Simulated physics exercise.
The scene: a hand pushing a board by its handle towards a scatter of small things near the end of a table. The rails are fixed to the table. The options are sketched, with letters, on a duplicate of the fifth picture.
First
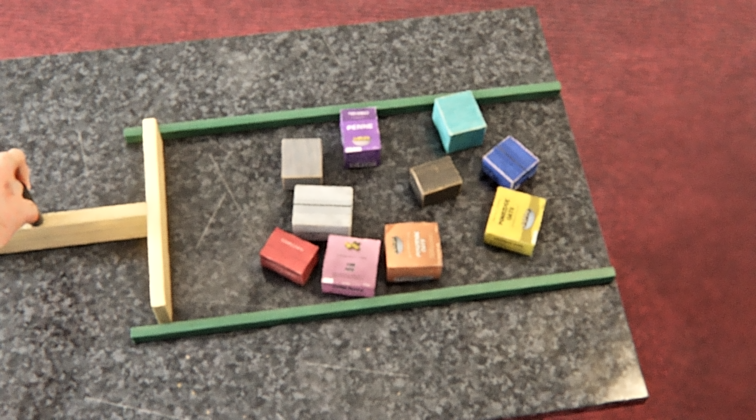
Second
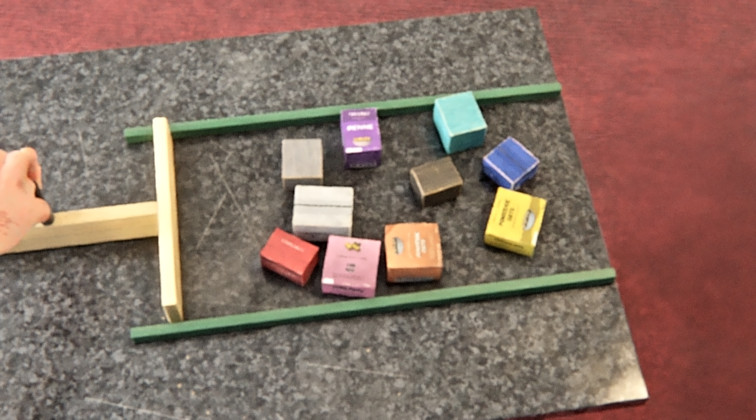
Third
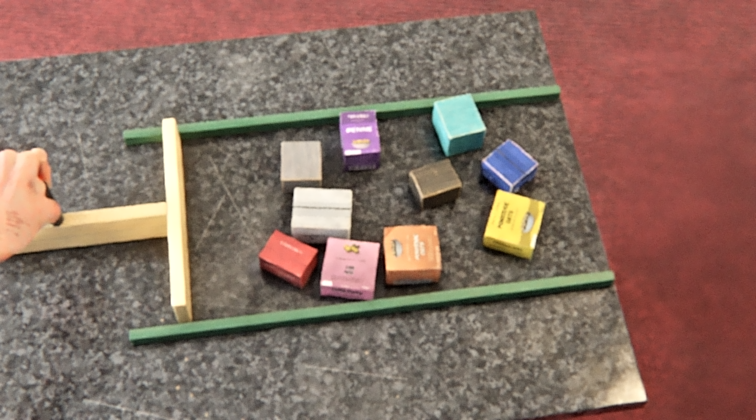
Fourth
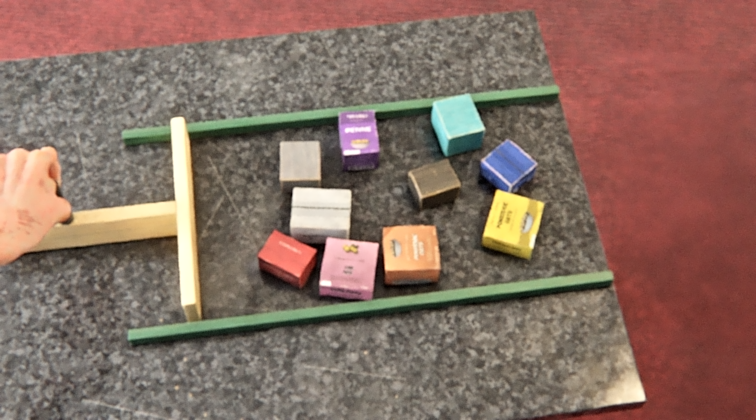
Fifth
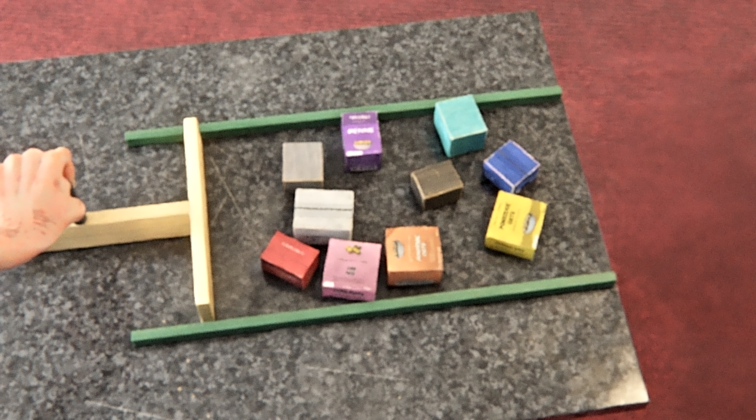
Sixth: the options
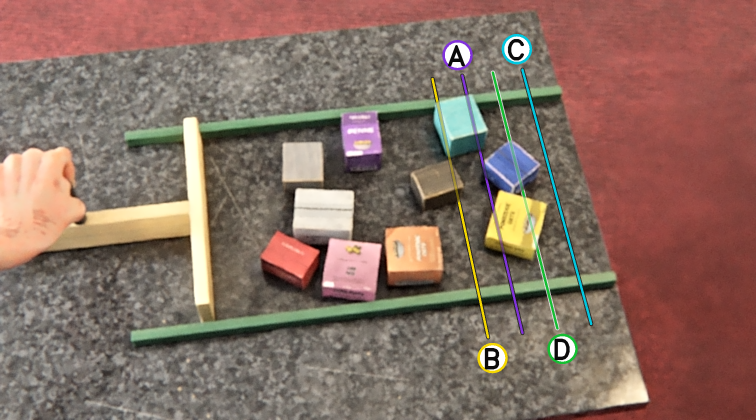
On a speckled dark tabletop between two green strips, a hand pushes a wooden board by its handle steadily a short way to the right, towards a scatter of small coloured boxes and blocks that stay in place.
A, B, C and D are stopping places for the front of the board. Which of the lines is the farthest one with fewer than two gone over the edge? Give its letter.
Up to line B.
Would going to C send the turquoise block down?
Yes.
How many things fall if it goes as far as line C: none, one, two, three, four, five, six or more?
By then, six or more.
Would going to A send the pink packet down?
No.
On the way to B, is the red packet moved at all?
By then, yes.
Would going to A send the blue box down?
Yes.
On the marked copy, A at (490, 195); B at (458, 199); C at (554, 188); D at (523, 191).
Following B. Soon after the start, board (293, 195); pink packet (384, 268); orange box (438, 256).
Later, board (388, 184); yellow packet (561, 211); orange box (532, 251).
In the end, board (456, 177); orange box (601, 245); yellow packet (581, 202); none fallen.
As for the rest, A drops two; C drops seven; D drops six.
